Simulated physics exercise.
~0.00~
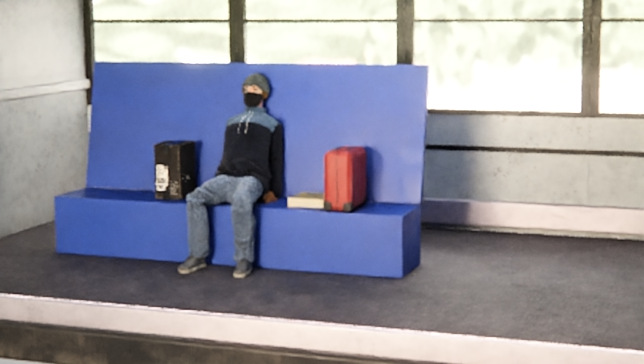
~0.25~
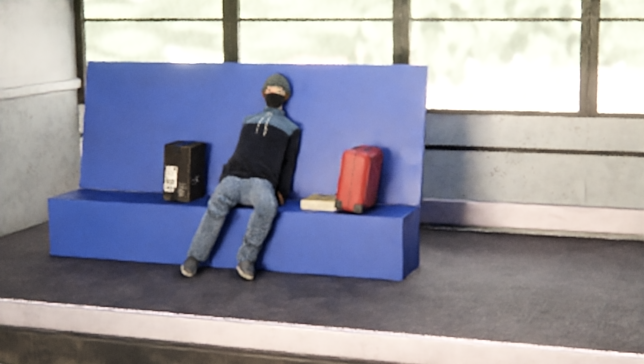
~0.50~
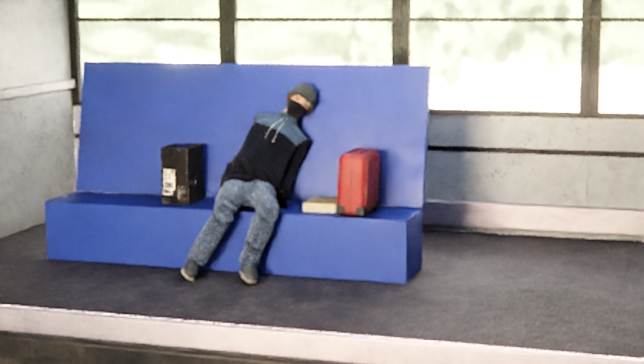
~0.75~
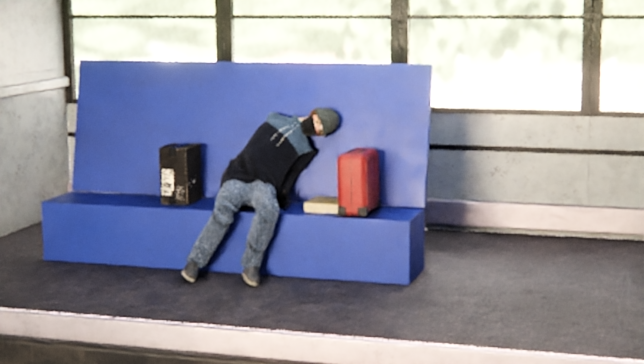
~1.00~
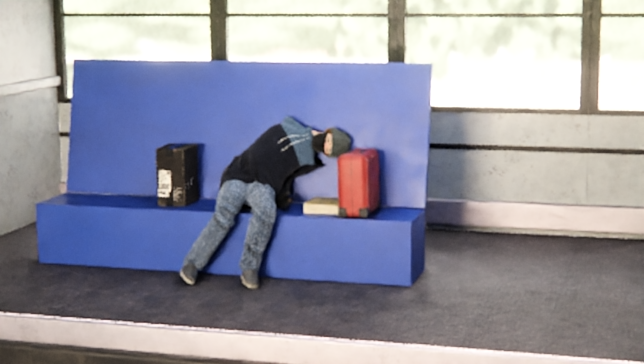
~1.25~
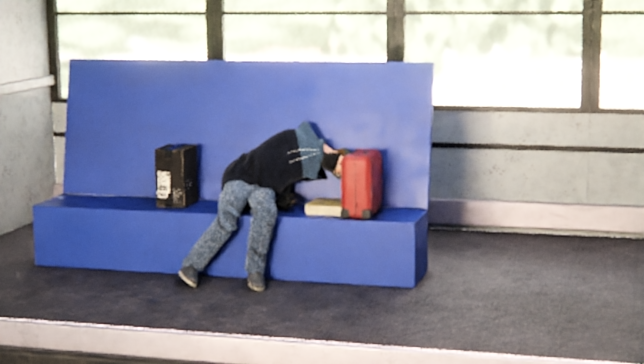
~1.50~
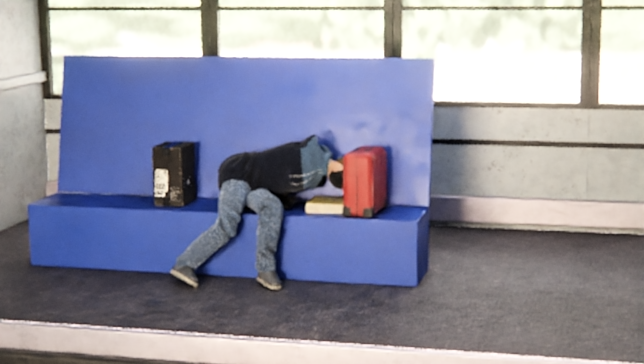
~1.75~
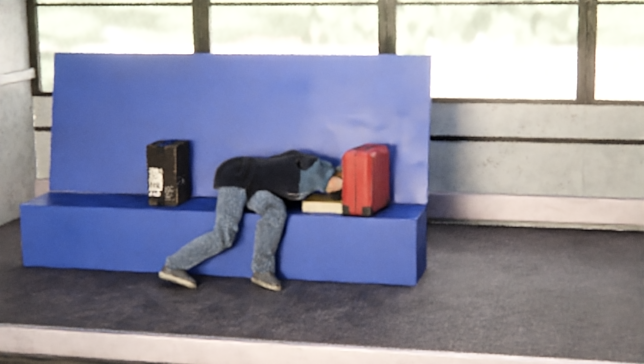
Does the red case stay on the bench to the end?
Yes, the red case stays on the bench. It leans for a moment but settles upright again and is still on the seat beside the slumped person at the end.
